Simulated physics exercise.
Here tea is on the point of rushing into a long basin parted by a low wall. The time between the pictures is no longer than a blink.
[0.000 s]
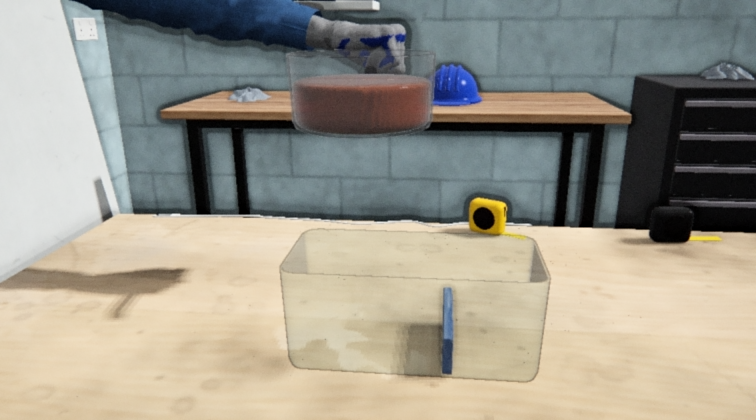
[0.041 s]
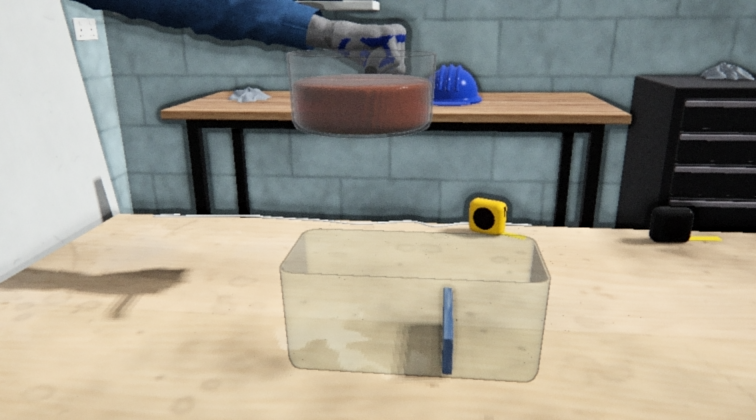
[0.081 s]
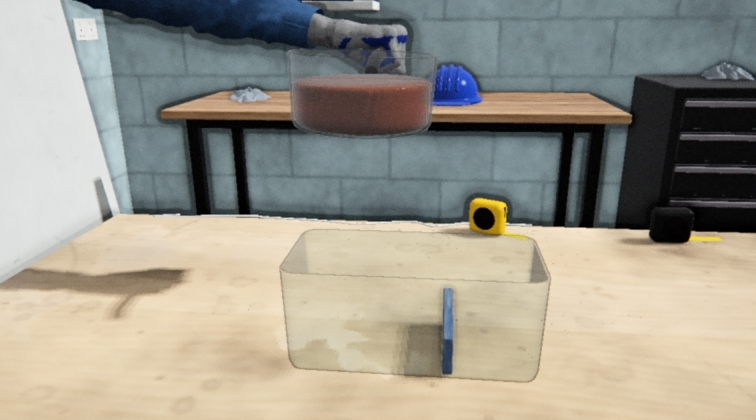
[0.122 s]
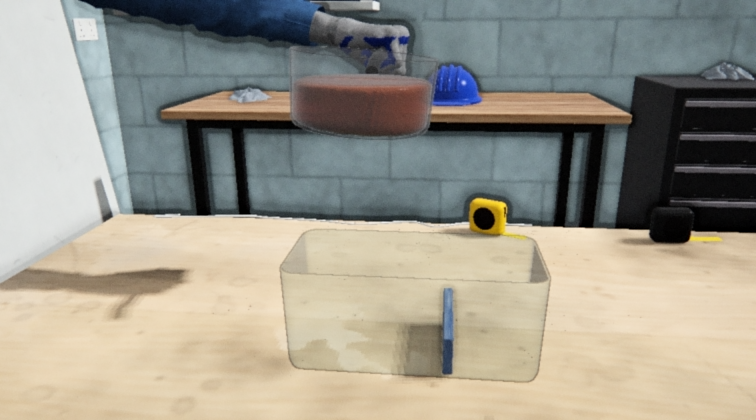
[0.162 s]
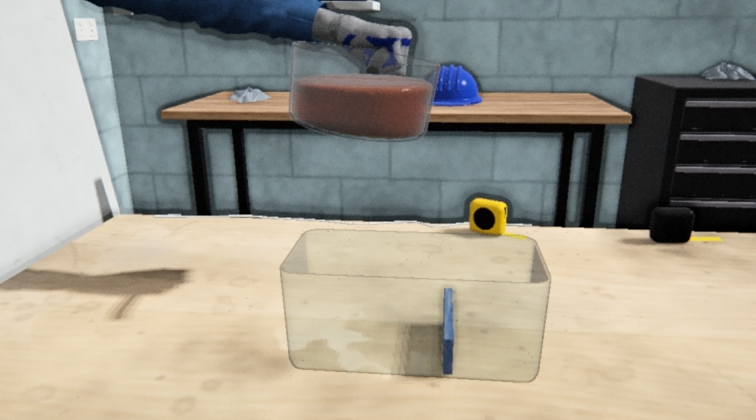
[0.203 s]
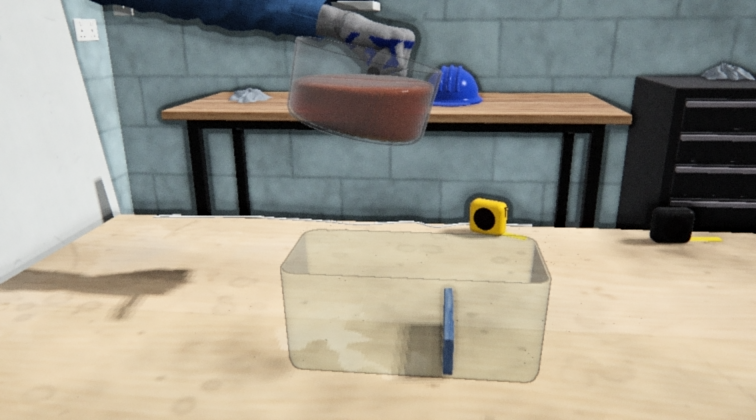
In a workshop, a gloved hand slightly tilts a clear container of tea rightward above a long basin.
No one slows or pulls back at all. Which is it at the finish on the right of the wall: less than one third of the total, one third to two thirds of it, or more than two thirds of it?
At the finish the right of the wall has one third to two thirds of the total.
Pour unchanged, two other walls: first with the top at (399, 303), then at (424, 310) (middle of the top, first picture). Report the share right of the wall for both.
First try around 90 percent; second try around 75 percent.
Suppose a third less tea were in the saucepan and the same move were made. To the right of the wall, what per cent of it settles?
About 50 in a hundred.
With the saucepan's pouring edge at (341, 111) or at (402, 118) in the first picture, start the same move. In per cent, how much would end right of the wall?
It comes to 10 % the first time and 30 % the second.
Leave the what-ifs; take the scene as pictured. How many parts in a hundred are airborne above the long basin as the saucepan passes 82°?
45 per cent.
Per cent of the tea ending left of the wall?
Share approx. 40 per cent.
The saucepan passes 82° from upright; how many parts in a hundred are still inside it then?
My estimate is close to 50 percent remaining.
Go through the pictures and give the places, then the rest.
Tilt 0°; pouring edge (435, 55); surface from (296, 81) to (432, 81); the long basin's rim runs from (293, 250) to (542, 259); the wall's top is at (448, 312), in the first picture.
Tilt 1°; pouring edge (435, 56); surface from (296, 80) to (432, 82), in the second picture.
Tilt 2°; pouring edge (436, 58); surface from (296, 80) to (432, 82), in the third picture.
Tilt 5°; pouring edge (437, 62); surface from (296, 79) to (432, 83), in the fourth picture.
Tilt 9°; pouring edge (439, 67); surface from (297, 80) to (433, 84), in the fifth picture.
Tilt 14°; pouring edge (440, 74); surface from (297, 79) to (434, 85), in the sixth picture.
A moment on, the saucepan is tipped on its side and 48 per cent is still to pour, 0 is left of the wall and 5 right of it.
Next, the saucepan is tipped right over and 5 per cent is still to pour, 14 is left of the wall and 62 right of it.
Then the saucepan is tipped right over and 0 per cent is still to pour, 38 is left of the wall and 58 right of it.
Later the saucepan is tipped right over and 0 per cent is still to pour, 40 is left of the wall and 56 right of it.
At rest 40 per cent lies left of the wall, 56 right of it and 4 outside.
